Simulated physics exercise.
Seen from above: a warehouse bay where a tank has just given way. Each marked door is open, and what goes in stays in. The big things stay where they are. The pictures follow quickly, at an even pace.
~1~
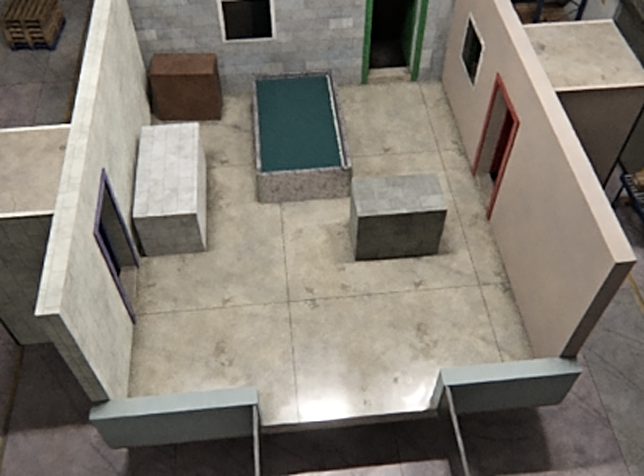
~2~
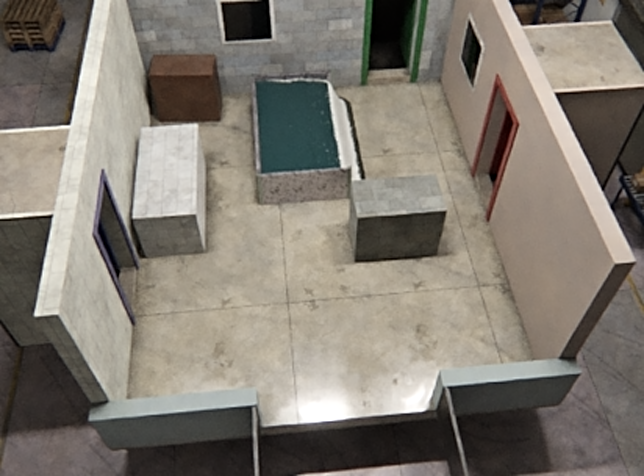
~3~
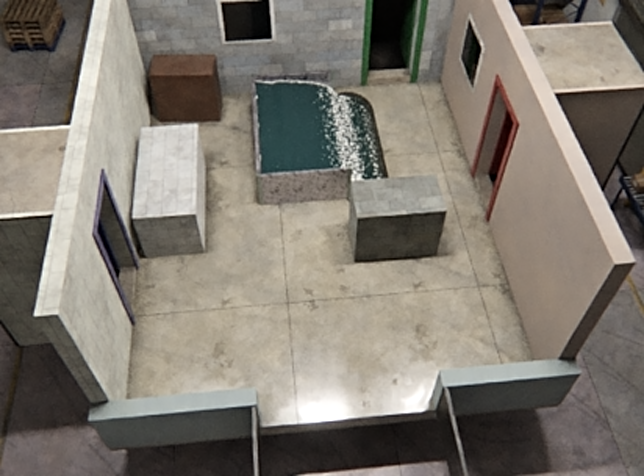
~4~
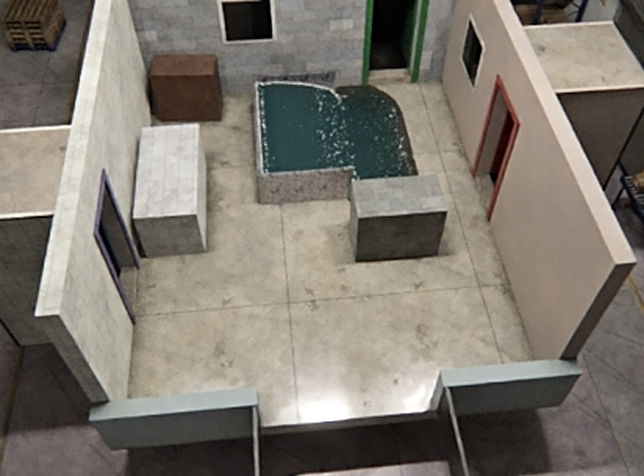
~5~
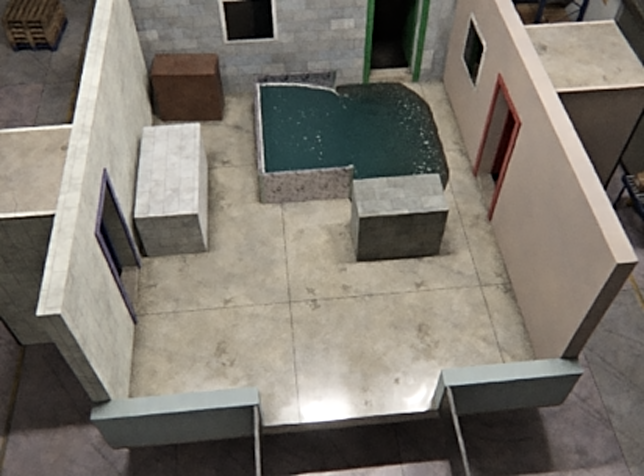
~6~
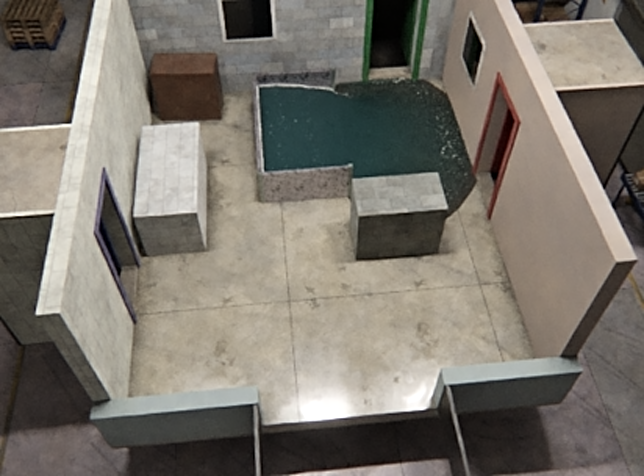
In a warehouse bay seen from above, the right side of a tank of dark green water gave way, and the water poured out and spread right across the floor, behind a gray block.
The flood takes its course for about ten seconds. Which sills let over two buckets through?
The green door takes more than that; the blue door stays under that; the red door takes more than that.
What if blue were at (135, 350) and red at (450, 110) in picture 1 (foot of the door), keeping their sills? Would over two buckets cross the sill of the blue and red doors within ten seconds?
Blue door takes less; red door goes over.
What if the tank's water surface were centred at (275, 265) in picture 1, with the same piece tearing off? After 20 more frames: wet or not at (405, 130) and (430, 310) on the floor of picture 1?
One after the other: Awash, wet.
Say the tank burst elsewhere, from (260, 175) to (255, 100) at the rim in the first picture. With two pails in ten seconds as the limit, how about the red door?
In short: The red door stays under.
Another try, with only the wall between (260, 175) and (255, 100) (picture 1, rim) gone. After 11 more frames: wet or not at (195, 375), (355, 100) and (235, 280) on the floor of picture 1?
One after the other: Under water, clear, covered.
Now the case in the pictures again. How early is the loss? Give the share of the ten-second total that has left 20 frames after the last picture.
About 50 per cent.
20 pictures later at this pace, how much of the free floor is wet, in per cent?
Near 45 in a hundred.
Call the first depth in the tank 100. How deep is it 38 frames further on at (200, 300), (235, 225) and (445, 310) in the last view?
About 2, 6 and 6 per cent.
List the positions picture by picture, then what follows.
In the first picture, still water in the water tank at (299, 122).
In the second picture, the front is at a hidden place, out from the gap at (338, 136).
In the third picture, the front is at (352, 96), out from the gap at (338, 138).
In the fourth picture, water pours out at (339, 139) and has run to (363, 87).
In the fifth picture, water pours out at (340, 139) and has run to a hidden place.
In the sixth picture, the front is at (450, 102), out from the gap at (339, 138).
A moment on, water covers 25 % of the floor; the green door wet at the sill, nothing in, the blue door not reached, the red door over two buckets in.
Next, water covers 30 % of the floor; the green door under two buckets in, the blue door not reached, the red door over two buckets in.
Then, water covers 45 % of the floor; the green door over two buckets in, the blue door not reached, the red door far over two buckets in.
Later, water covers 75 % of the floor; the green door over two buckets in, the blue door not reached, the red door far over two buckets in.
In the end, water covers 100 % of the floor; the green door over two buckets in, the blue door wet at the sill, nothing in, the red door far over two buckets in.
